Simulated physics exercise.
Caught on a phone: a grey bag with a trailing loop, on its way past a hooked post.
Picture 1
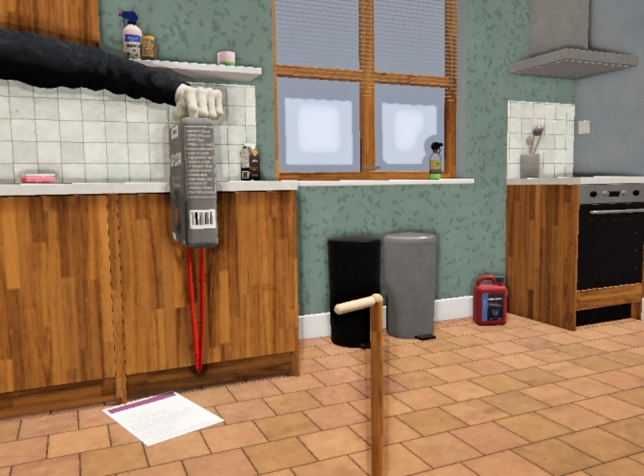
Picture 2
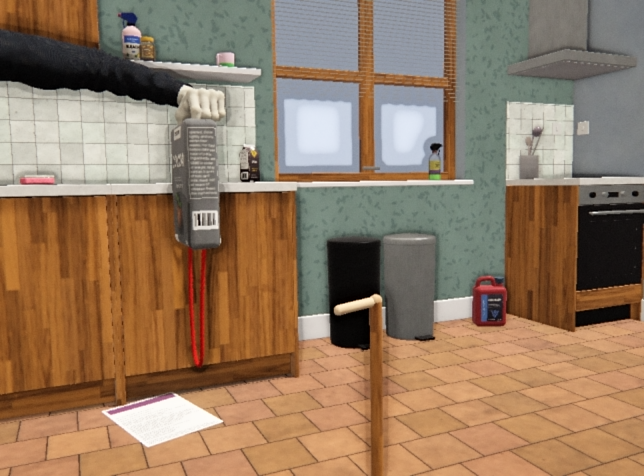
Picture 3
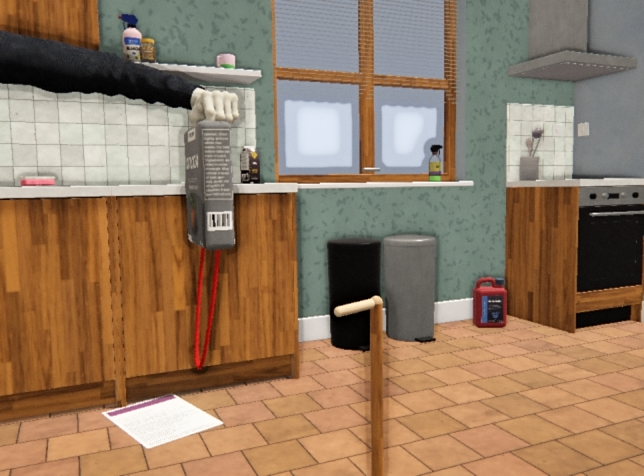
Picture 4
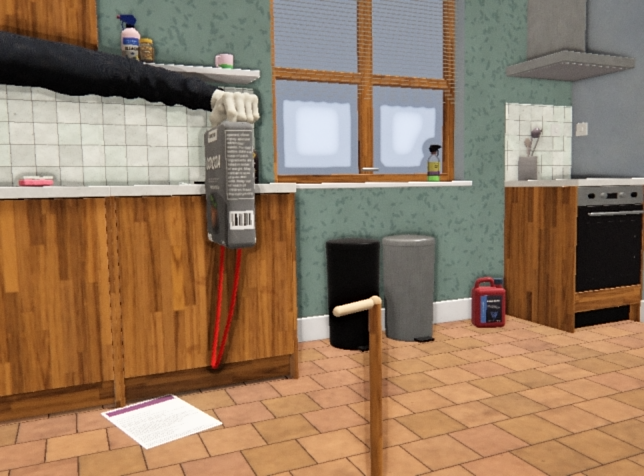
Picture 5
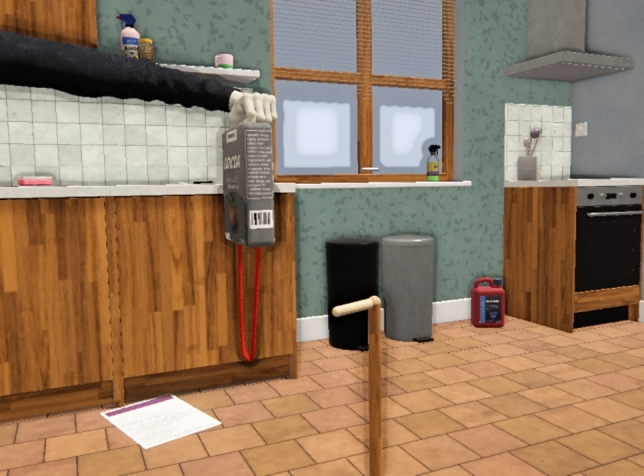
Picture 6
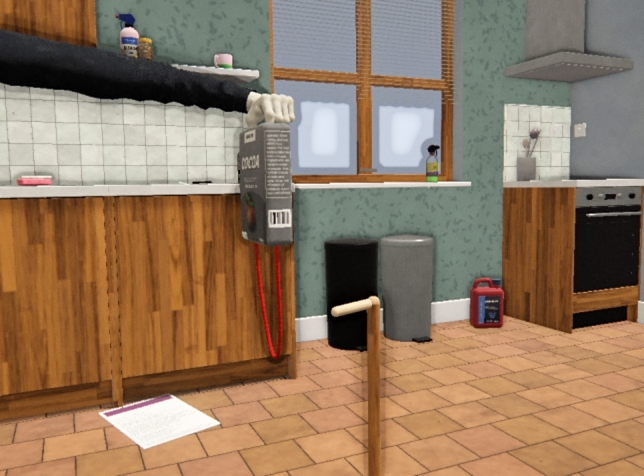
A grey bag with a red loop hanging below moves right in a gloved hand.
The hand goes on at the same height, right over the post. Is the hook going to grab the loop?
Outcome: The grey bag gets caught.
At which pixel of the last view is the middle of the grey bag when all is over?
Near (436, 183).
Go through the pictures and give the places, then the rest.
In the first picture, grey bag (192, 184); hook tip (339, 310).
In the second picture, grey bag (195, 185); bottom of the loop (198, 365).
In the third picture, grey bag (208, 186).
In the fourth picture, grey bag (229, 186); bottom of the loop (214, 367).
In the fifth picture, grey bag (247, 186).
In the sixth picture, grey bag (264, 185); bottom of the loop (275, 357); hook tip (336, 312); hook points towards it, loop hangs below the hook.
Then, 0.42 s past the final frame, bag nearing the post near (311, 185).
Then, 0.94 s past the final frame, bag over the post near (363, 184).
Then, 1.58 s past the final frame, bag past the post near (422, 183).
When it is over, bag past the post near (436, 183); loop tight round the post, hand stopped. The grey bag is jerked back by its loop.
